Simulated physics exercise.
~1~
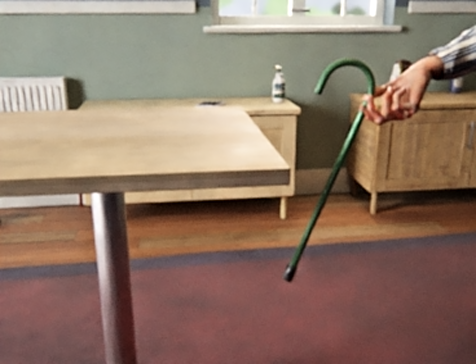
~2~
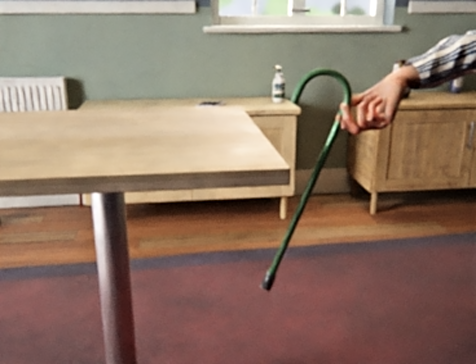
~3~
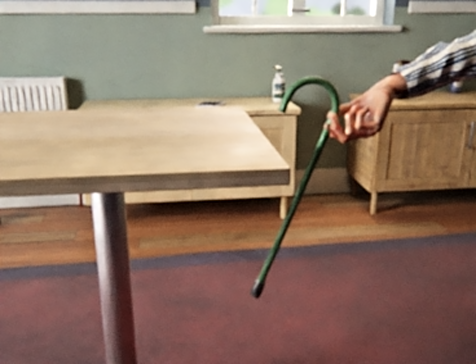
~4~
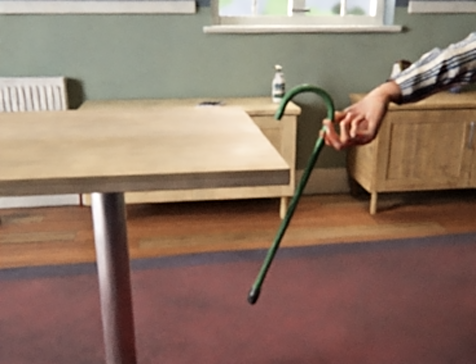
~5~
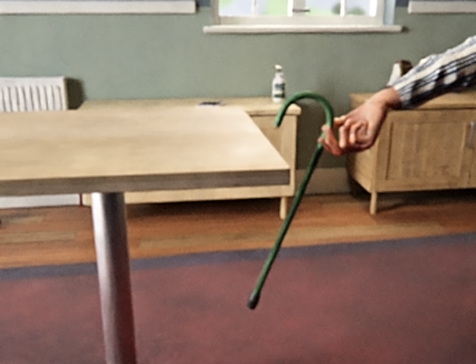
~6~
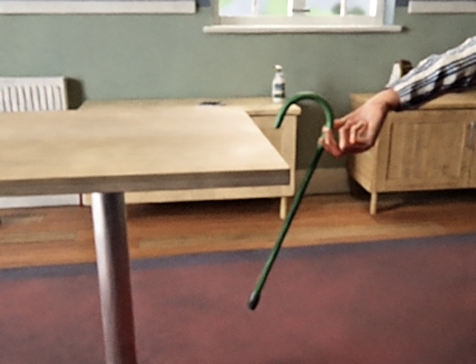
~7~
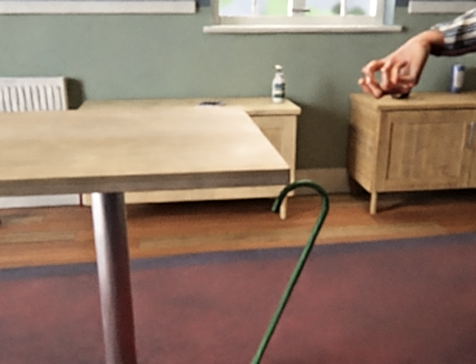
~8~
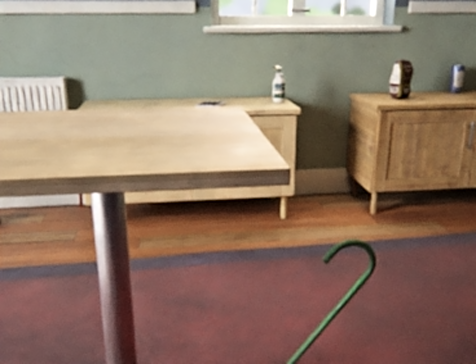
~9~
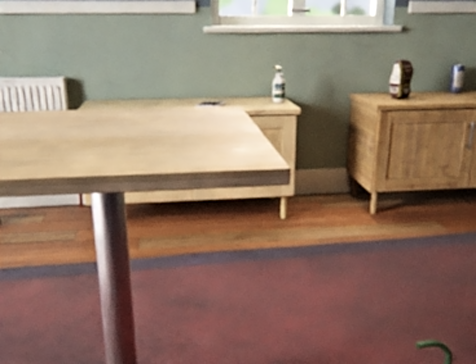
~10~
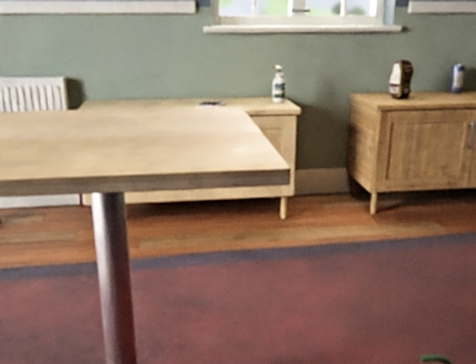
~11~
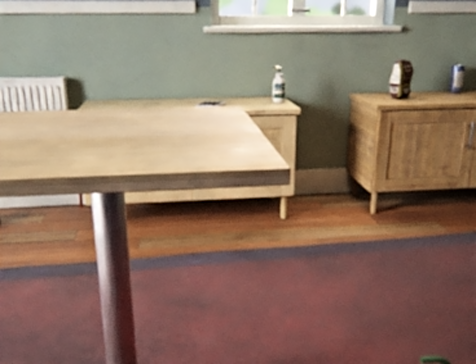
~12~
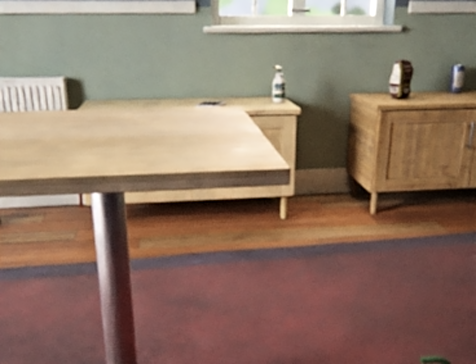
A hand hooking a green cane at a table's end and letting go, the cane slipping off and dropping to the right.
